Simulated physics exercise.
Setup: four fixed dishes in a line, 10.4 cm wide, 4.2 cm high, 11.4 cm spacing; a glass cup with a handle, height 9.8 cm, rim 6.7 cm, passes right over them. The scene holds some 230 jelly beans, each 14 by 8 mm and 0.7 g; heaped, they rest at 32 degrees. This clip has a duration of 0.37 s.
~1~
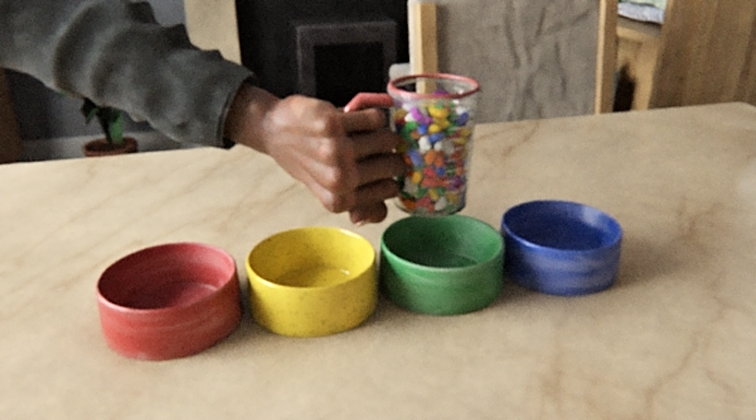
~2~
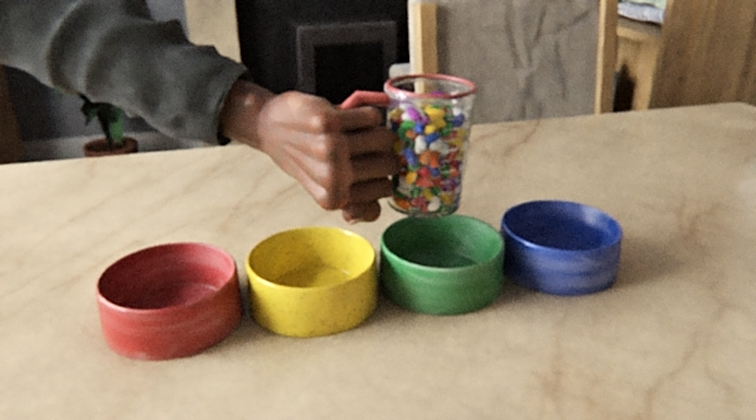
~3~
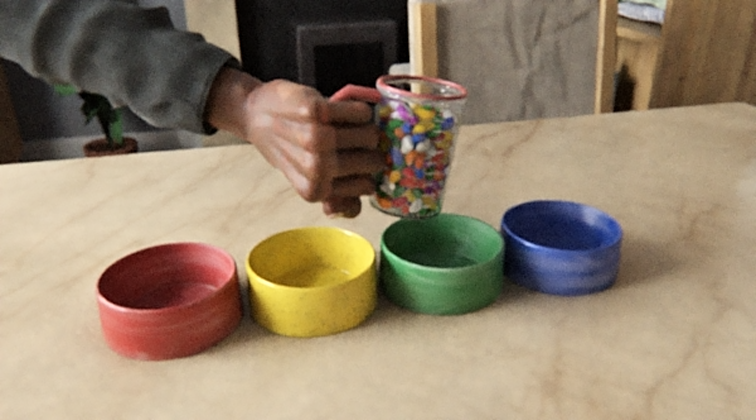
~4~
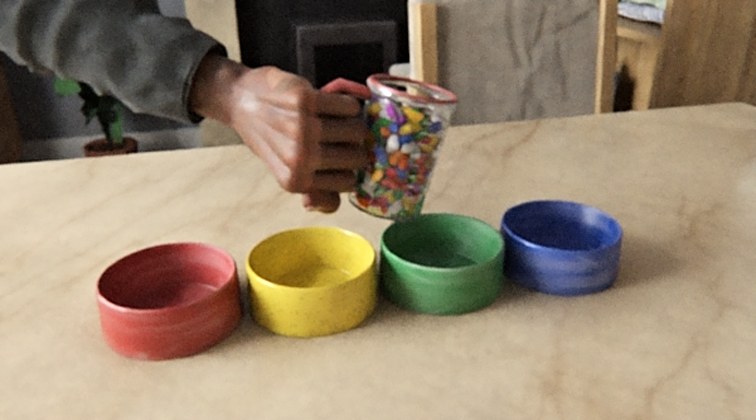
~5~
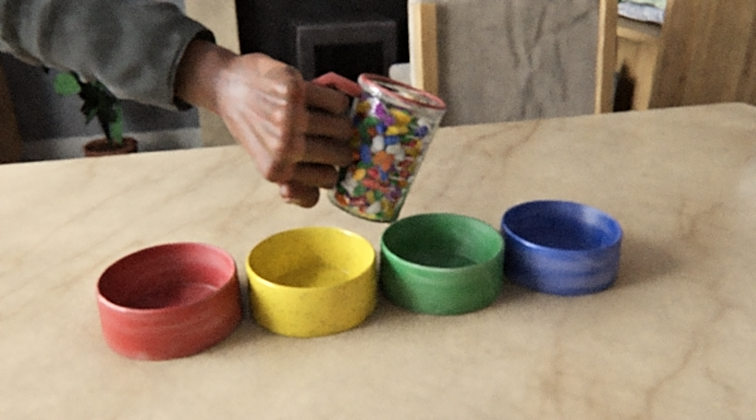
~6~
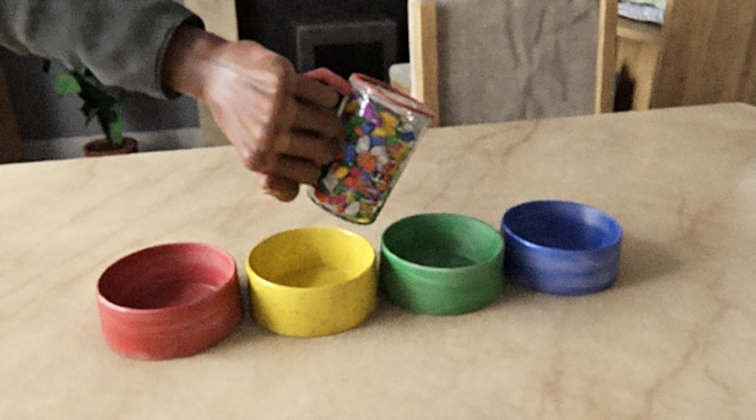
A hand in a dark sleeve reaches in from the left over a pale, marbled tabletop, seen from slightly above, with chairs, a potted plant and a dark fireplace behind. It grips a clear, red-rimmed cup of multicoloured jelly beans above four dishes: red, yellow, green and blue from left to right. The hand moves the cup a short way left while steadily tilting it rightward, and the view stays still.
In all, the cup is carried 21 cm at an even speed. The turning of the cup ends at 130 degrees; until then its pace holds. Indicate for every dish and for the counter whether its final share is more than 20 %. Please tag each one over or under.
Red - over; blue - under; green - under; yellow - over; counter - over.
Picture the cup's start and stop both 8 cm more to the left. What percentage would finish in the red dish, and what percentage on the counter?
Red 100; counter 0.
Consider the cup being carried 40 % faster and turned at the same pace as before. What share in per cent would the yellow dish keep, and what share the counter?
Shares: Yellow 40, counter 30.
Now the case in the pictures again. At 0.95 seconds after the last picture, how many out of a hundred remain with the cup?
Roughly 85 %.
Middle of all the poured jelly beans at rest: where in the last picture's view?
Somewhere around (251, 298) in the final frame.
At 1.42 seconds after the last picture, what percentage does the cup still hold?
Roughly 0 %.
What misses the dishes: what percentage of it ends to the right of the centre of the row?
Estimated share comes to about 0 per cent.
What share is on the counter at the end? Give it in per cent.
Some 35 in a hundred.
Then, 0.57 s after the last picture, tilt 75 degrees; cup holds 100 %.
Then, 0.95 s after the last picture, tilt 108 degrees; cup holds 85 %, yellow 10 %.
Then, 1.42 s after the last picture, tilt 130 degrees; cup holds 0 %, red 30 %, yellow 35 %.
In the end, red 30 %, blue 0 %, green 0 %, yellow 35 %, counter 35 %.
